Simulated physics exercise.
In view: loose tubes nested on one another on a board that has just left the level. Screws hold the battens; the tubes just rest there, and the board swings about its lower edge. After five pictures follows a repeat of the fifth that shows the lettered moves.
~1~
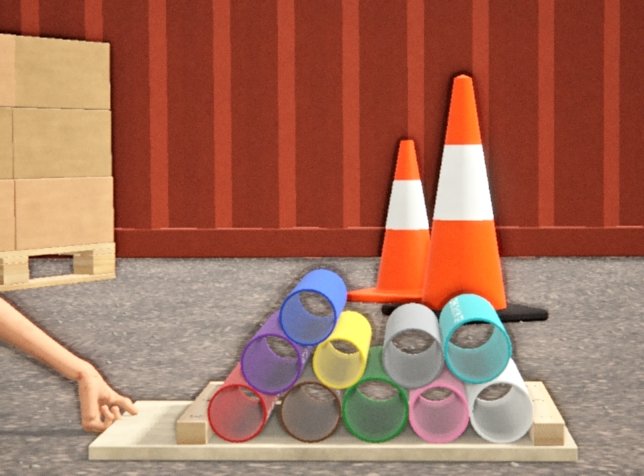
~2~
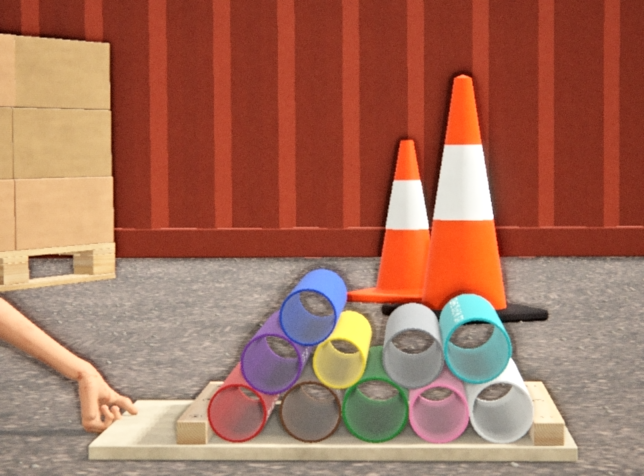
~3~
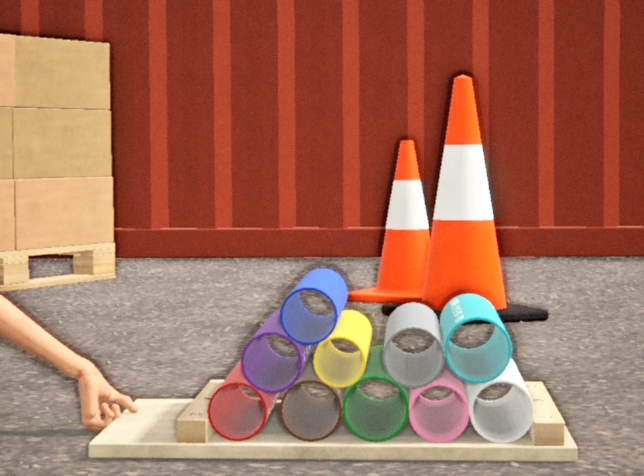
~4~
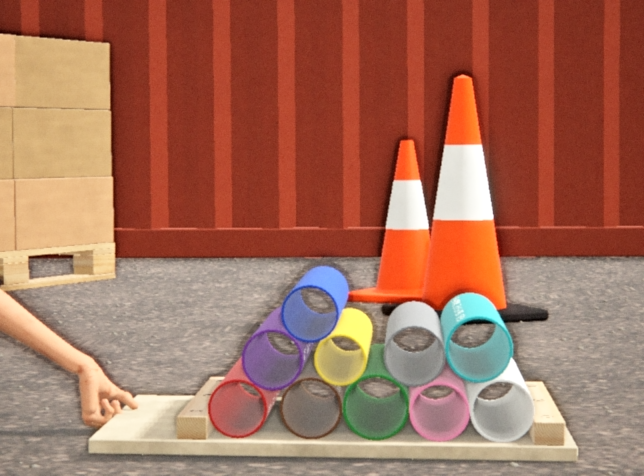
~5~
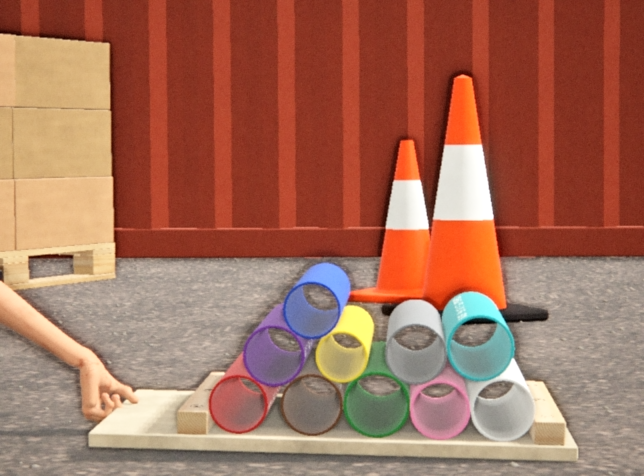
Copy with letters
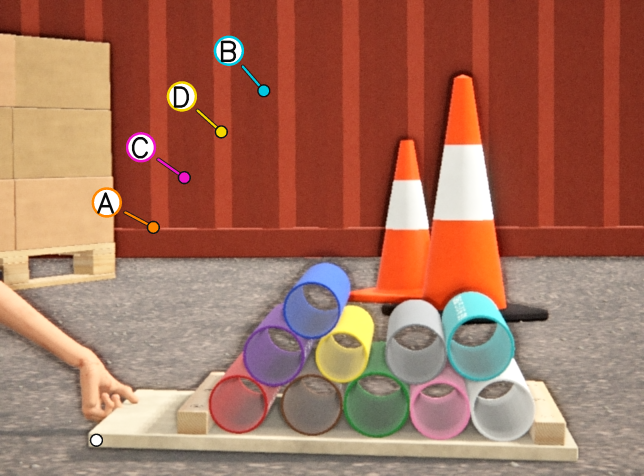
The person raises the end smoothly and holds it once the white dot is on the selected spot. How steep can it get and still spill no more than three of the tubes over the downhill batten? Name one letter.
The answer is mark A.
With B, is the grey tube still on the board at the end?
No, with B.
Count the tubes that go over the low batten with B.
At B the number is five.
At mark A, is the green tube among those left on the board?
Yes, with A.
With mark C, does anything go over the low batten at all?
At C: Yes.
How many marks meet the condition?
The number is one.
On the copy, A at (153, 227); B at (264, 91); C at (184, 178); D at (222, 132); the white dot at (97, 440).
On A. First, board at 17°.
Then, board at 28°.
Finally, board at 28°, two over the low batten (grey, turquoise).
By contrast, B five over the low batten; C five over the low batten; D five over the low batten.
